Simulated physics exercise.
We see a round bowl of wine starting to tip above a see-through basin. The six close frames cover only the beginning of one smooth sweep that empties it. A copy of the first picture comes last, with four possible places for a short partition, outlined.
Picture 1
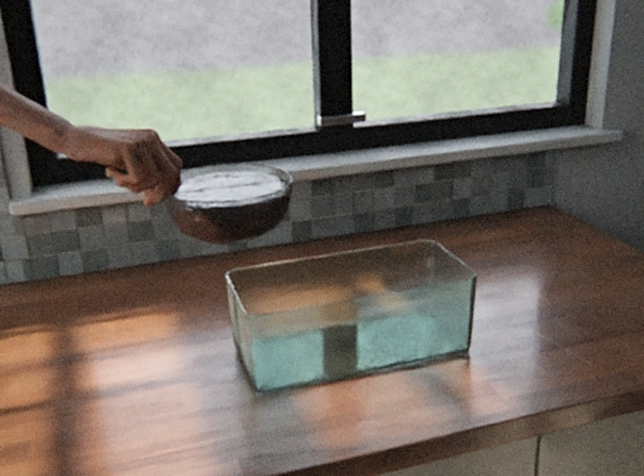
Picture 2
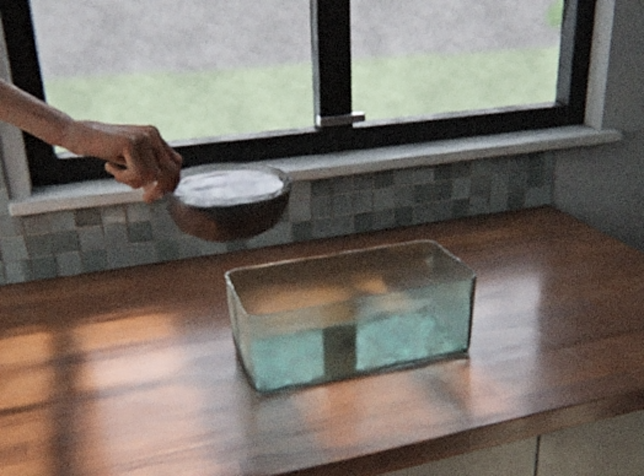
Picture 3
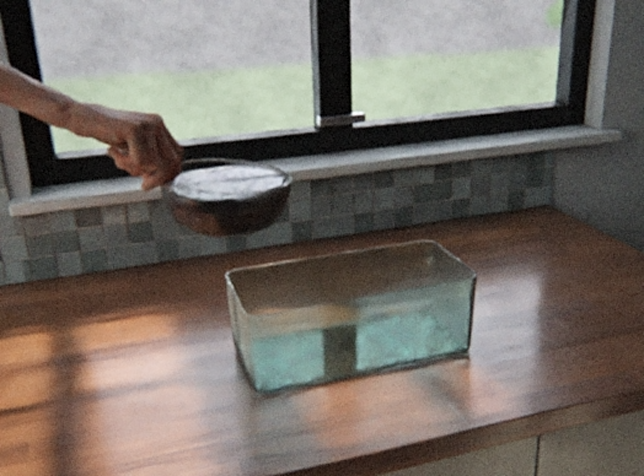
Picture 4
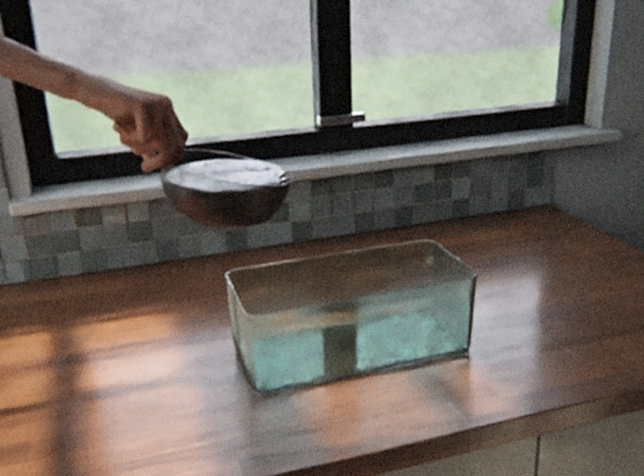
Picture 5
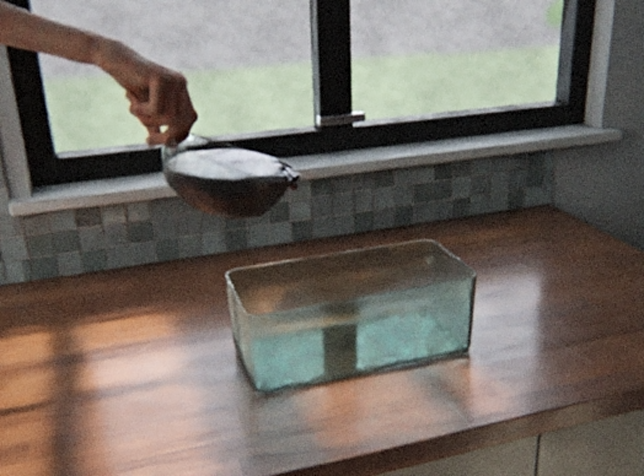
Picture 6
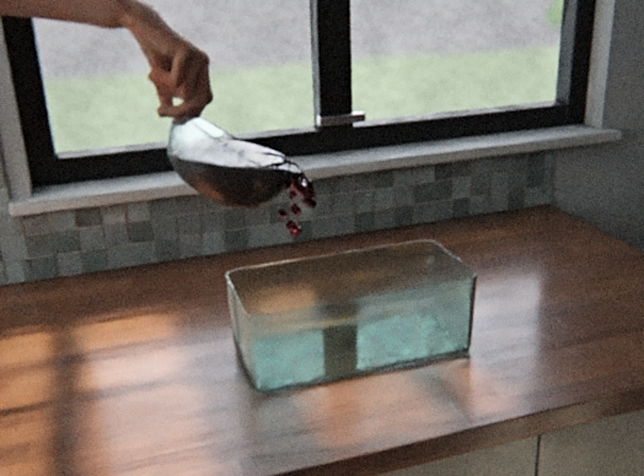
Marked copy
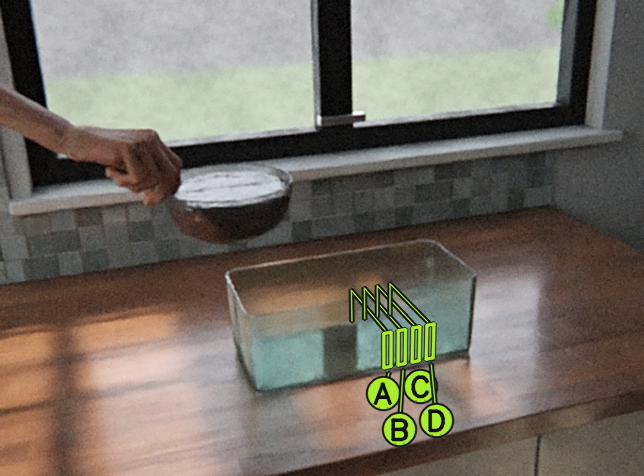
A hand holding a round bowl of wine above a see-through basin on a wooden counter tilted it gradually to the right, and dark red drops began spilling over the lip.
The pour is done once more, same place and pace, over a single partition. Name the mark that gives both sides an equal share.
B works best here.
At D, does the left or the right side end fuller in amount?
The left one.
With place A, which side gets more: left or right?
More ends on the right.
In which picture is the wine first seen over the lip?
In picture 4.
On the marked copy, A at (388, 372); B at (403, 370); C at (417, 367); D at (431, 364).
For place A, about 25 % ends left of the wall and 73 % right of it.
For place B, about 49 % ends left of the wall and 48 % right of it; 3 % is lost outside.
For place C, about 75 % ends left of the wall and 23 % right of it.
For place D, about 89 % ends left of the wall and 4 % right of it; 7 % is lost outside.
